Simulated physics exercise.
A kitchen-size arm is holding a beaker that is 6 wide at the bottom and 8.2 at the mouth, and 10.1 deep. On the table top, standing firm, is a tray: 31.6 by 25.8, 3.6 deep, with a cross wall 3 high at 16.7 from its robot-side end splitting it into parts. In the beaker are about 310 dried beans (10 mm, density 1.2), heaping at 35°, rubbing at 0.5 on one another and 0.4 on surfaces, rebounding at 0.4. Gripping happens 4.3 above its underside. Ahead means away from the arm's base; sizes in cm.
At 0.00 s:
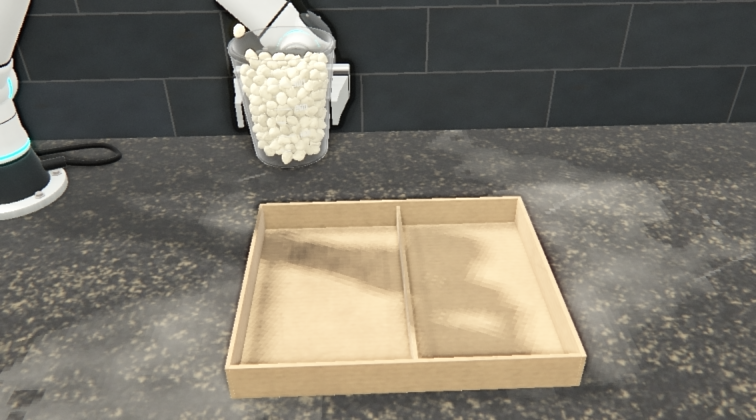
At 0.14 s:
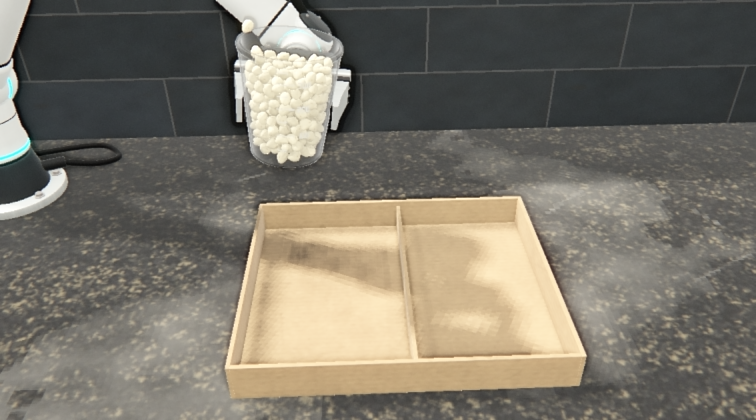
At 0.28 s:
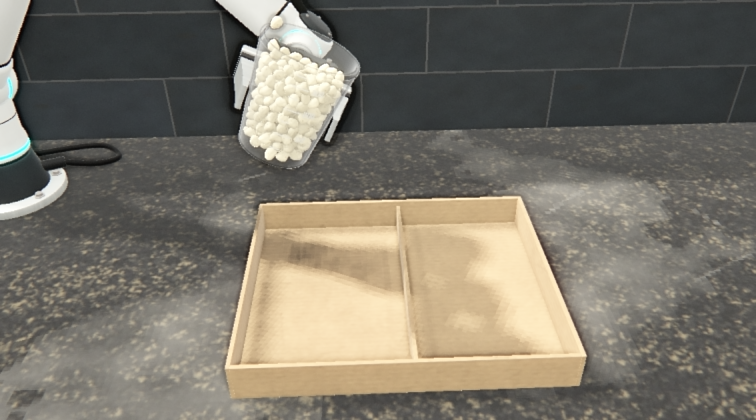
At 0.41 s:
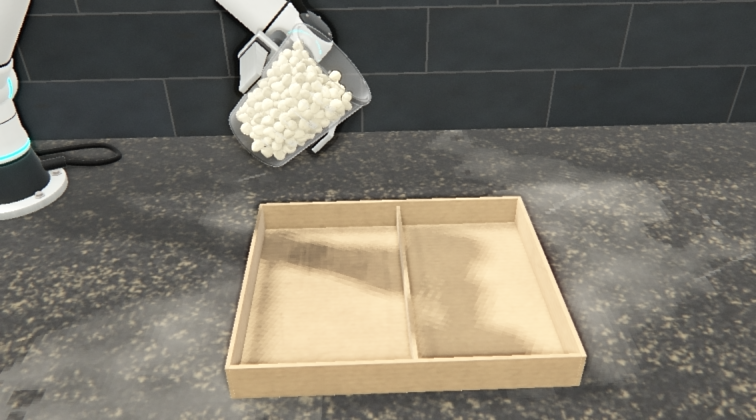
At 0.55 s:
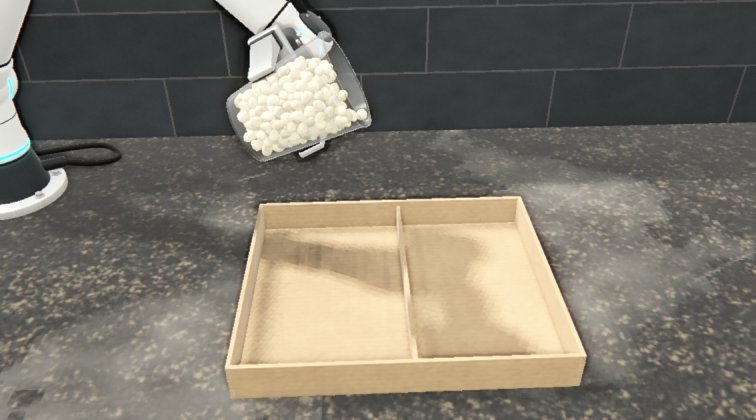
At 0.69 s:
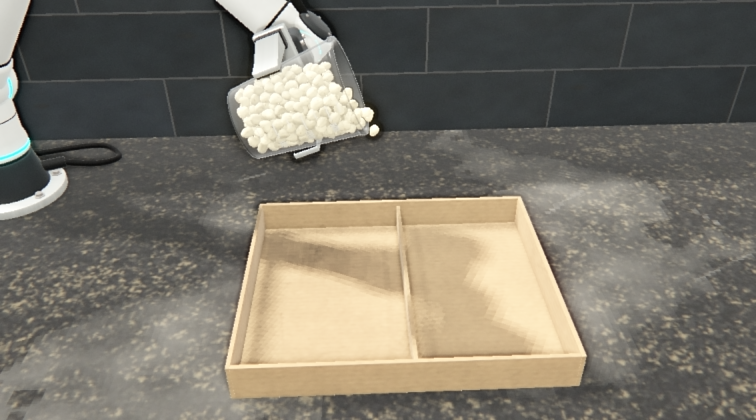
In this clip, a white robot arm holds a clear container full of white beans behind an empty, divided wooden tray on a dark speckled countertop, then tilts it steadily to the right until the beans shift toward its mouth.
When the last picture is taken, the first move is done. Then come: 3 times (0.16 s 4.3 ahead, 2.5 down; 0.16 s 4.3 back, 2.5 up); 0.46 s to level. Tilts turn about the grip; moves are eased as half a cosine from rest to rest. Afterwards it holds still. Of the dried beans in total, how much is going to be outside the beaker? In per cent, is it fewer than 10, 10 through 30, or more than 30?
10 through 30 per cent.
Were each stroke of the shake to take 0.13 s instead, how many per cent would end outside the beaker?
The share would be near 35 %.
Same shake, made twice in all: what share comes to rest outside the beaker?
In that case, some 15 per cent.
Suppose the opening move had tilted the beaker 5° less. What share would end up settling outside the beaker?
It would come to roughly 10 per cent.
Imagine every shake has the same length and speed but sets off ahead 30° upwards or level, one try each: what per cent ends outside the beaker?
First try some 60 %, second try some 45 %.
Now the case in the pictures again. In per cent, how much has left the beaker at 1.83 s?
My estimate is roughly 20 % gone.
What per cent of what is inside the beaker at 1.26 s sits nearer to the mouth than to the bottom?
Something near 45 per cent is there.
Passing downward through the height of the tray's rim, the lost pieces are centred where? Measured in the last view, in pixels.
Centre: Roughly (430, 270).
By 1.26 s, tilted 70° forward, highest piece 24 above the table; 265 in the beaker, 24 in the far-side part, 15 in the robot-side part, 9 in flight or on a rim.
By 1.83 s, tilted 48° forward, highest piece 25 above the table; 256 in the beaker, 33 in the far-side part, 24 in the robot-side part.
By 2.31 s, level, highest piece 28 above the table; 256 in the beaker, 33 in the far-side part, 24 in the robot-side part.
By 3.36 s, level, highest piece 28 above the table; 256 in the beaker, 33 in the far-side part, 24 in the robot-side part.
Final count, 256 in the beaker, 33 in the far-side part, 24 in the robot-side part. That is 18 % outside the beaker.
